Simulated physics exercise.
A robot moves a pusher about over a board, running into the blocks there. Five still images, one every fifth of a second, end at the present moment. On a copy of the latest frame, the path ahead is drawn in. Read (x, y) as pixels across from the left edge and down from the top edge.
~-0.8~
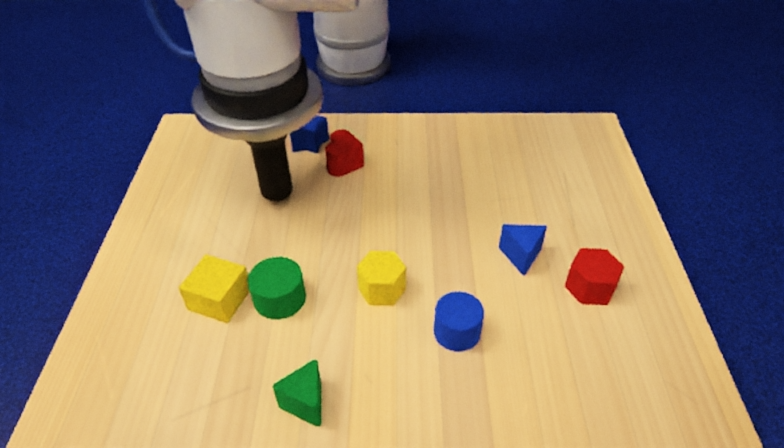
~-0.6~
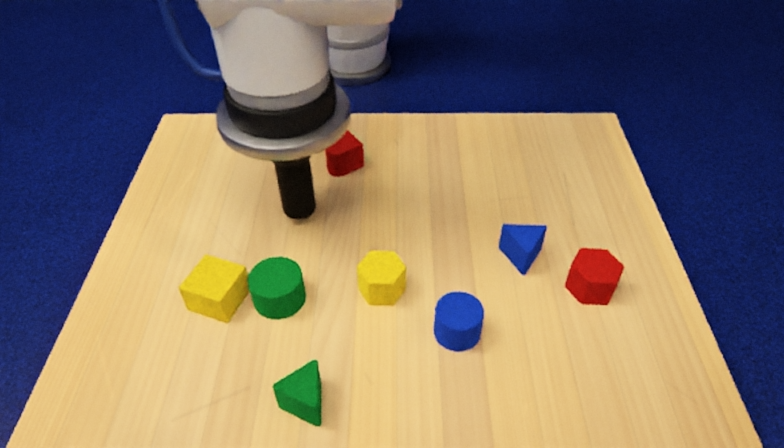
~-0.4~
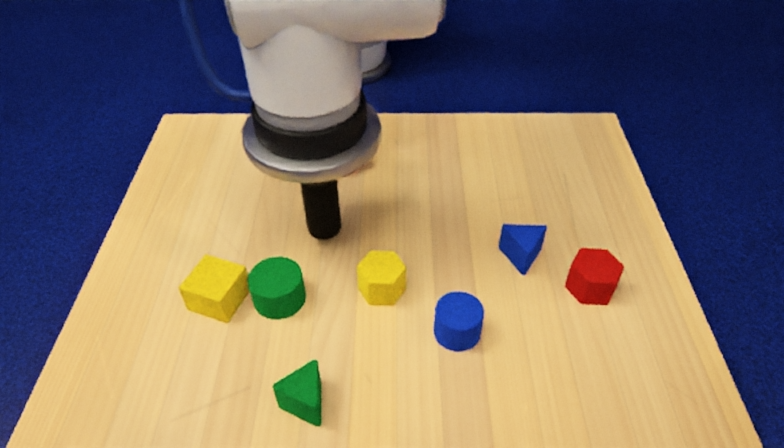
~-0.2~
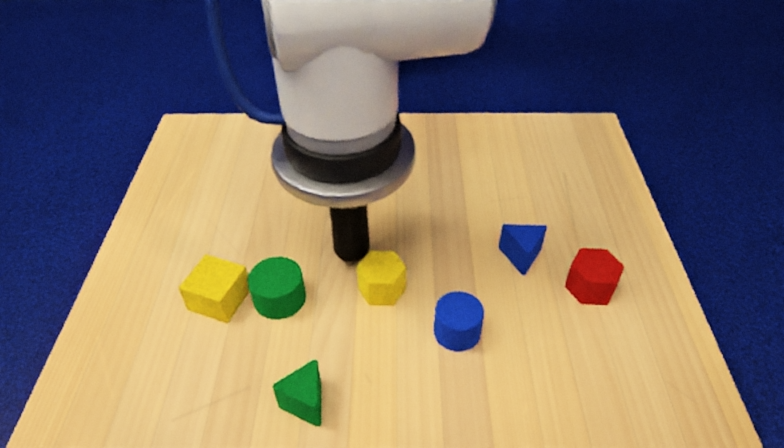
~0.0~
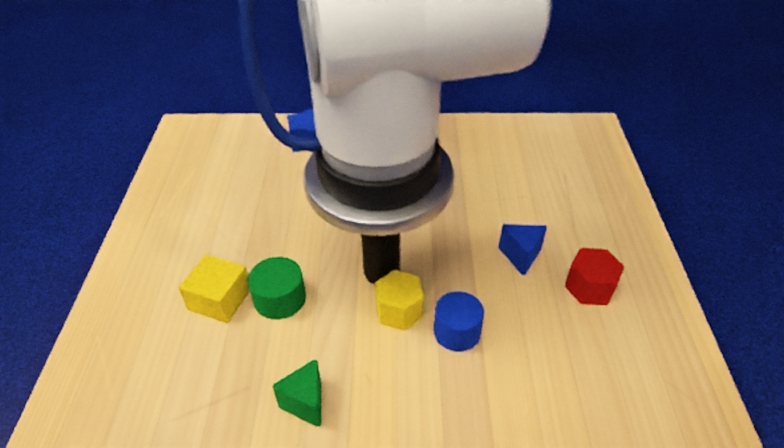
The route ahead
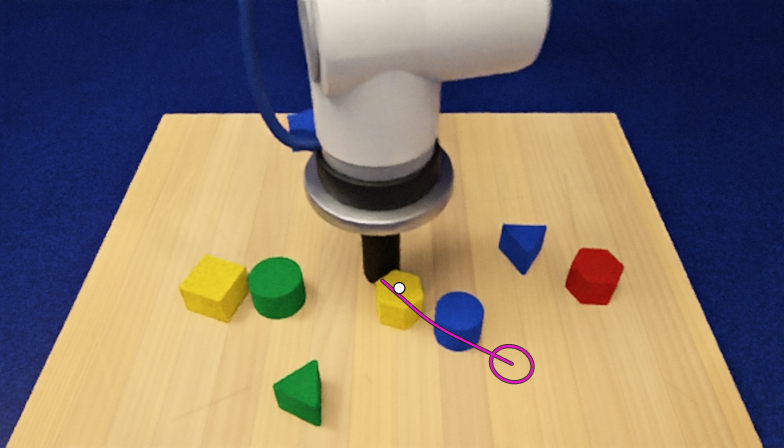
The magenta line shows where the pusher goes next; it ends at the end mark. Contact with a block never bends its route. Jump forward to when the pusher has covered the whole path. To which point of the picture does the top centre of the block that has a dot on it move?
At the end it should sit near (423, 340).
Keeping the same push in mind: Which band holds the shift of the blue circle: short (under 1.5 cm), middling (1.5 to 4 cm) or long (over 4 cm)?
The best fit is over 4 cm.
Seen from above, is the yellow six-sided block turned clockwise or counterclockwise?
Short answer: Clockwise.
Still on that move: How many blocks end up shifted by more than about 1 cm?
Two will move.
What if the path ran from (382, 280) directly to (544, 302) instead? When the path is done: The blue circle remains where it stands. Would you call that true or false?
Answer: True.
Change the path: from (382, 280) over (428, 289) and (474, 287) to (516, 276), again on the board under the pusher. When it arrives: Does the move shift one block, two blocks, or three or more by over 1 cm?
1.
Path on the board, from (382, 280) through (437, 326) to (512, 364); the dot is on the yellow six-sided block.
On the path given first. One third of the way, pusher (417, 304); yellow six-sided block (418, 325), turned 45° clockwise; blue circle (467, 314).
Two thirds of the way, pusher (462, 332); yellow six-sided block (423, 340), turned 75° clockwise; blue circle (508, 333).
At the end, pusher (513, 357); green circle in place; yellow six-sided block (423, 340), turned 75° clockwise; blue circle (565, 353).
